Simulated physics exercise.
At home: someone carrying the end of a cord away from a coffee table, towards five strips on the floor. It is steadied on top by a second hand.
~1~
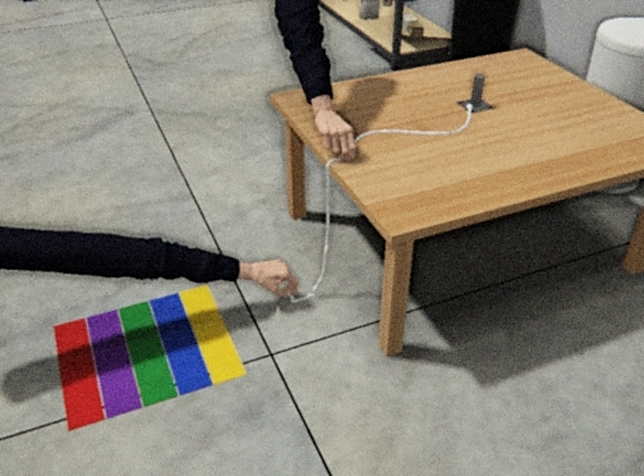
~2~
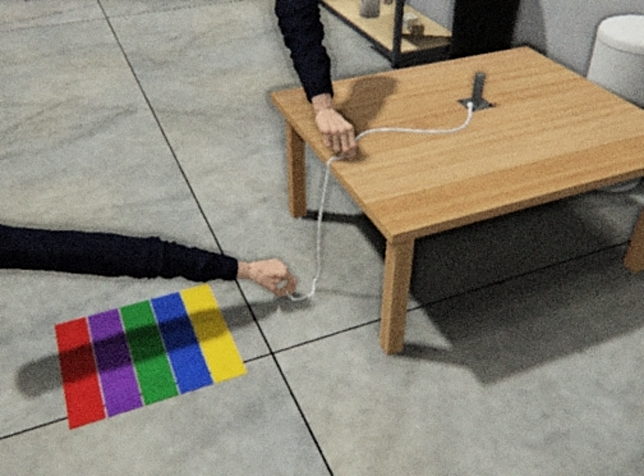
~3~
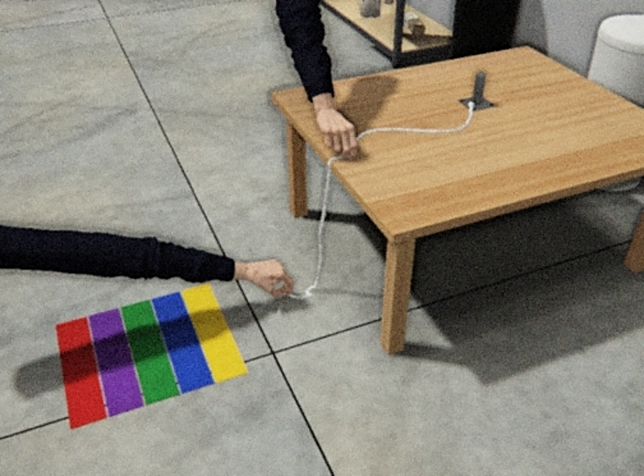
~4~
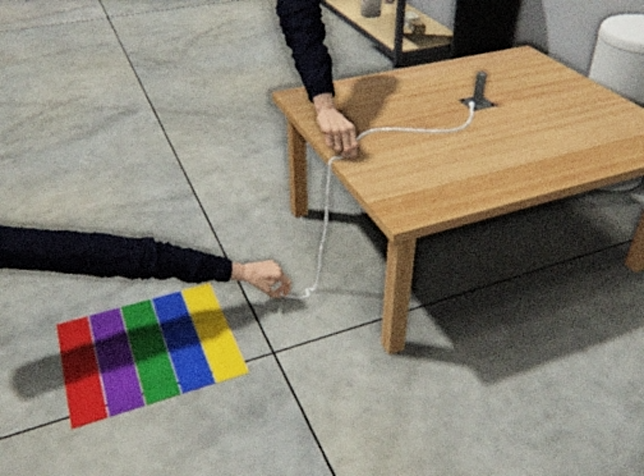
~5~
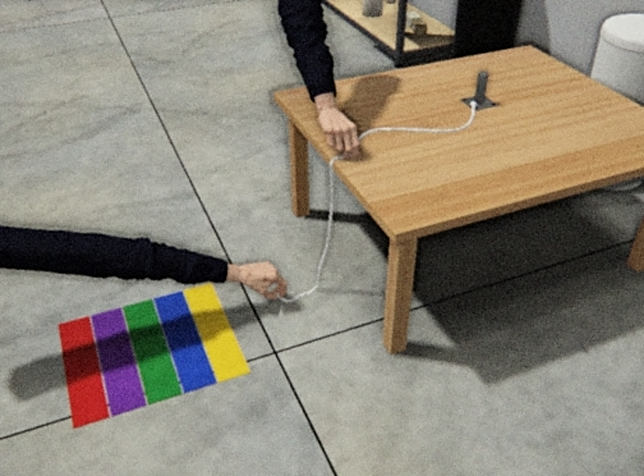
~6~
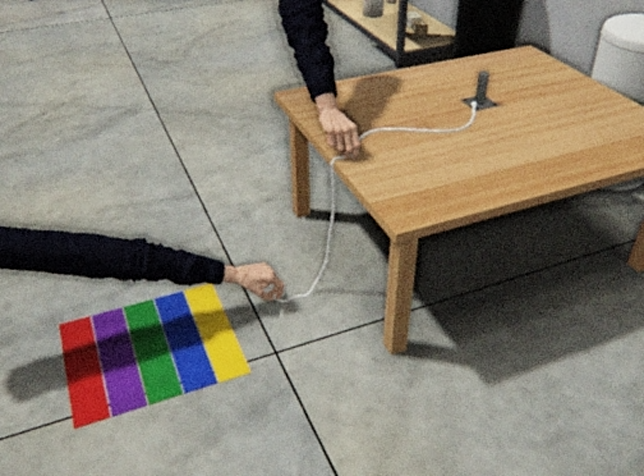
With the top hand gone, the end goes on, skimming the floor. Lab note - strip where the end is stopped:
Green strip.
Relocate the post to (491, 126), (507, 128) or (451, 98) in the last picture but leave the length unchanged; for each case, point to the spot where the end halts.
The spots are near (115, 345), (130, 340) and (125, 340).
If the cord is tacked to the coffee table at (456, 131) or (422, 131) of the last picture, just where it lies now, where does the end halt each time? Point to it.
Roughly (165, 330) and (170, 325).
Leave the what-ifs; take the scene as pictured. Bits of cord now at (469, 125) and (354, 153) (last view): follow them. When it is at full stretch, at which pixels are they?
(439, 116) and (318, 169).
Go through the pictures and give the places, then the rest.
In the first frame, end (289, 294); yellow (223, 361); blue (190, 371); green (156, 382); purple (120, 393); red (83, 404).
In the second frame, end (287, 293); cord through (469, 118) (421, 132) (361, 136) (329, 168) (319, 228) (317, 280).
In the third frame, end (285, 294).
In the fourth frame, end (282, 294); cord through (471, 118) (423, 131) (363, 135) (330, 168) (326, 227) (317, 280).
In the fifth frame, end (278, 296).
In the sixth frame, end (275, 297); cord through (473, 118) (425, 131) (365, 135) (333, 168) (331, 226) (318, 279).
Soon after, end near (203, 318); over yellow.
Then, end near (166, 328); over blue.
At full stretch, end near (144, 334); over green. Over green.
